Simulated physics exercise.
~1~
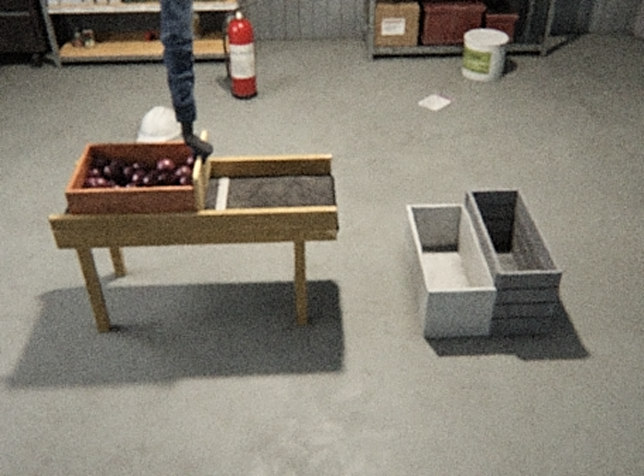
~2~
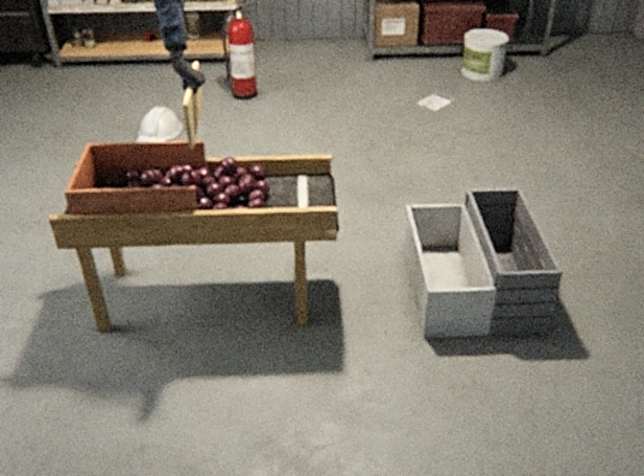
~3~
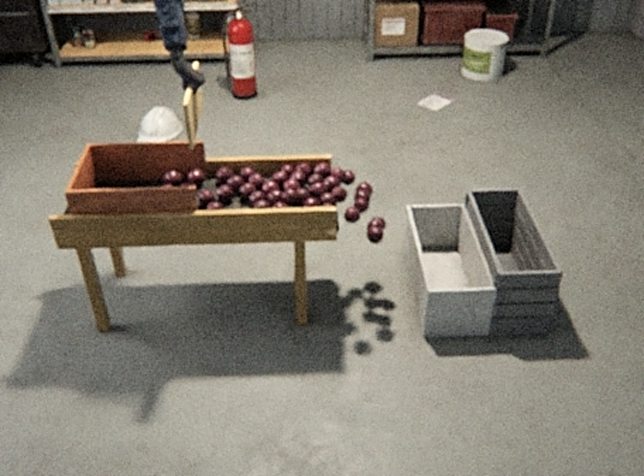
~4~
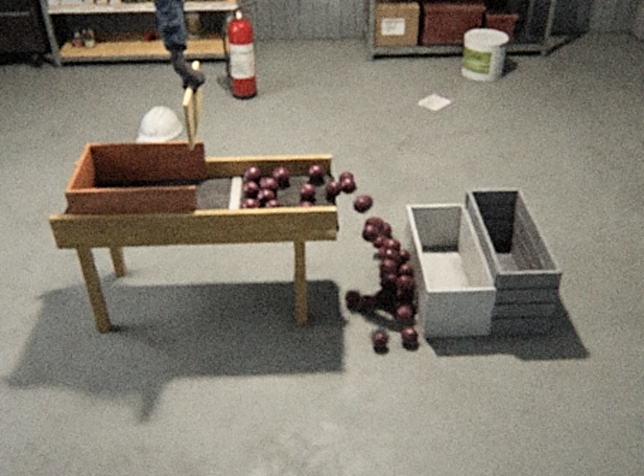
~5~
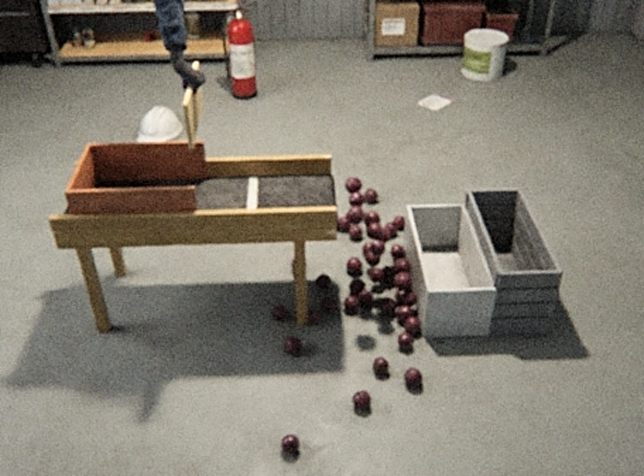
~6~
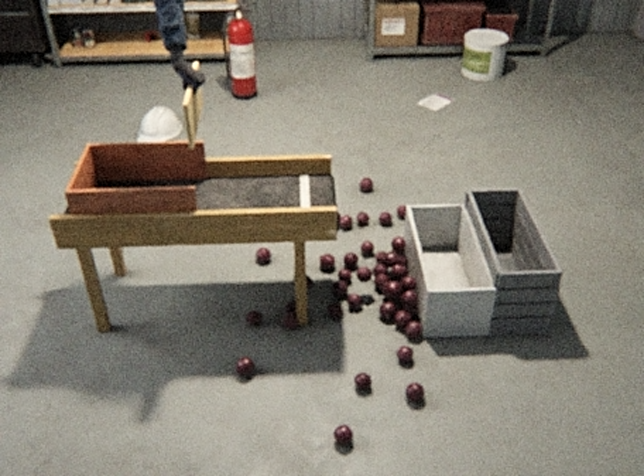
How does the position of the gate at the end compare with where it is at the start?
At the start the gate stands upright down at the right end of the orange pen, and by the end it is held up above the belt, still upright.
The video shows a dark arm lifting a gate from an orange pen of red onions on a conveyor, whose belt carries them right until they tumble off the end. They land short of the white tote and scatter on the floor, leaving the tote and grey box empty.
